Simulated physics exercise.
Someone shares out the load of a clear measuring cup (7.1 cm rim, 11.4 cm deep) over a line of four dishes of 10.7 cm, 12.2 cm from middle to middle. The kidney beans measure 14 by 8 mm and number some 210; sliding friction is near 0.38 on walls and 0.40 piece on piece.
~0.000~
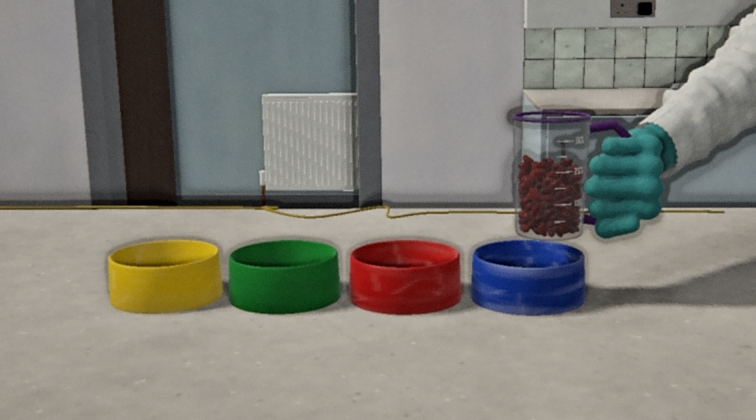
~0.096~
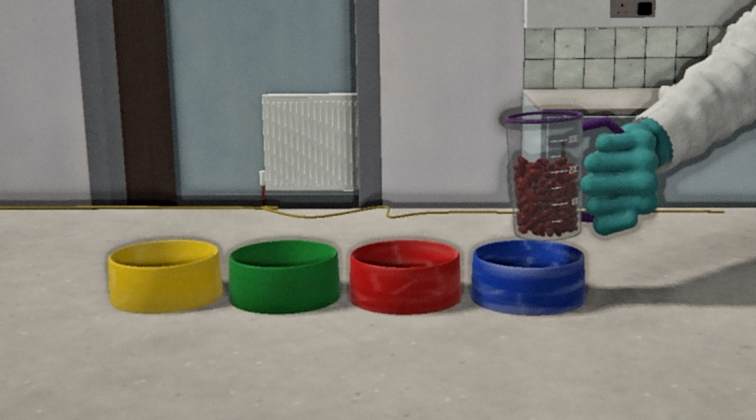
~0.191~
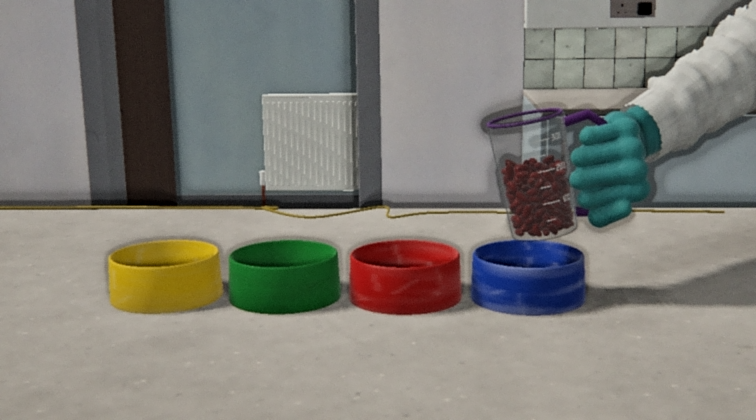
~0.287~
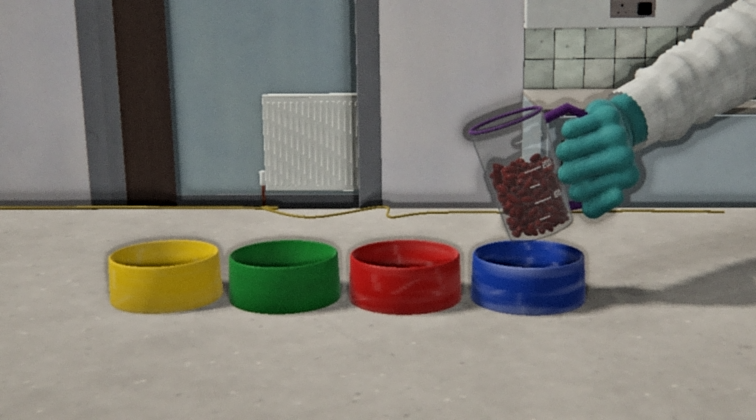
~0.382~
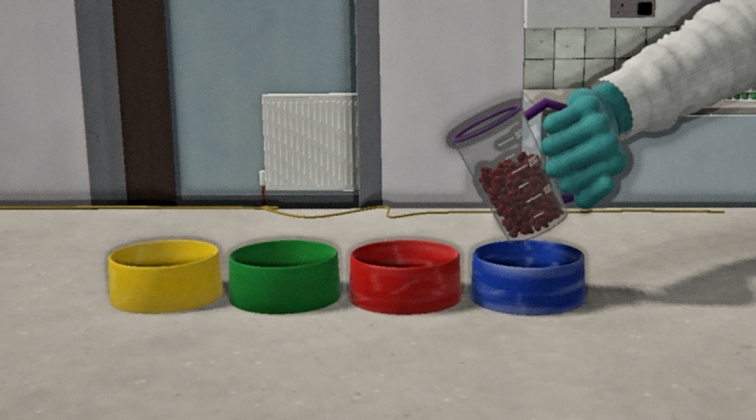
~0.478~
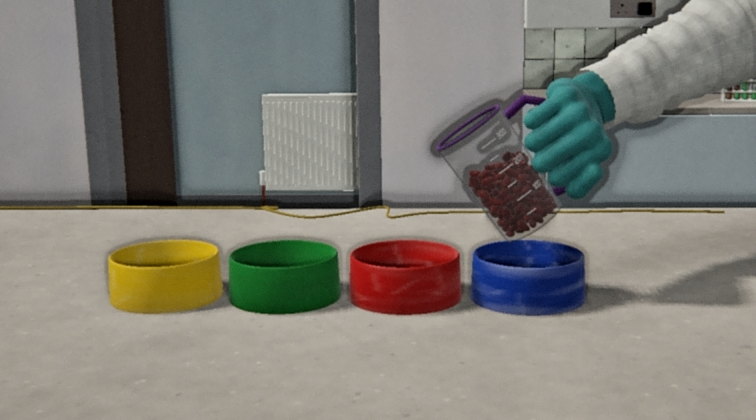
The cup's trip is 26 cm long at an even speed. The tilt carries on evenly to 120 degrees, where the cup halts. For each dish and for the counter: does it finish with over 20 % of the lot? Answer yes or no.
Red dish: No; blue dish: No; green dish: Yes; yellow dish: No; on the counter: No.
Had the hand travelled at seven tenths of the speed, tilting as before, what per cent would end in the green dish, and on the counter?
In that case green 10, counter 30.
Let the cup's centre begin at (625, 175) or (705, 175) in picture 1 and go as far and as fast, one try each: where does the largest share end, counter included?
Most goes to: Red, then red.
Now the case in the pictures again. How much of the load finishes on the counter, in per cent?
Roughly 0 per cent.
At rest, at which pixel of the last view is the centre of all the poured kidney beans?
At about (278, 278).
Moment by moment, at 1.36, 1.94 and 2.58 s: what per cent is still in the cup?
In turn: 100, 0, 0.
After 1.36 s, tilt 107 degrees; cup holds 100 %.
After 1.94 s, tilt 120 degrees; cup holds 0 %, green 100 %.
After 2.58 s, tilt 120 degrees; cup holds 0 %, green 100 %.
In the end, at 2.9 s, red 0 %, blue 0 %, green 100 %, yellow 0 %, counter 0 %.
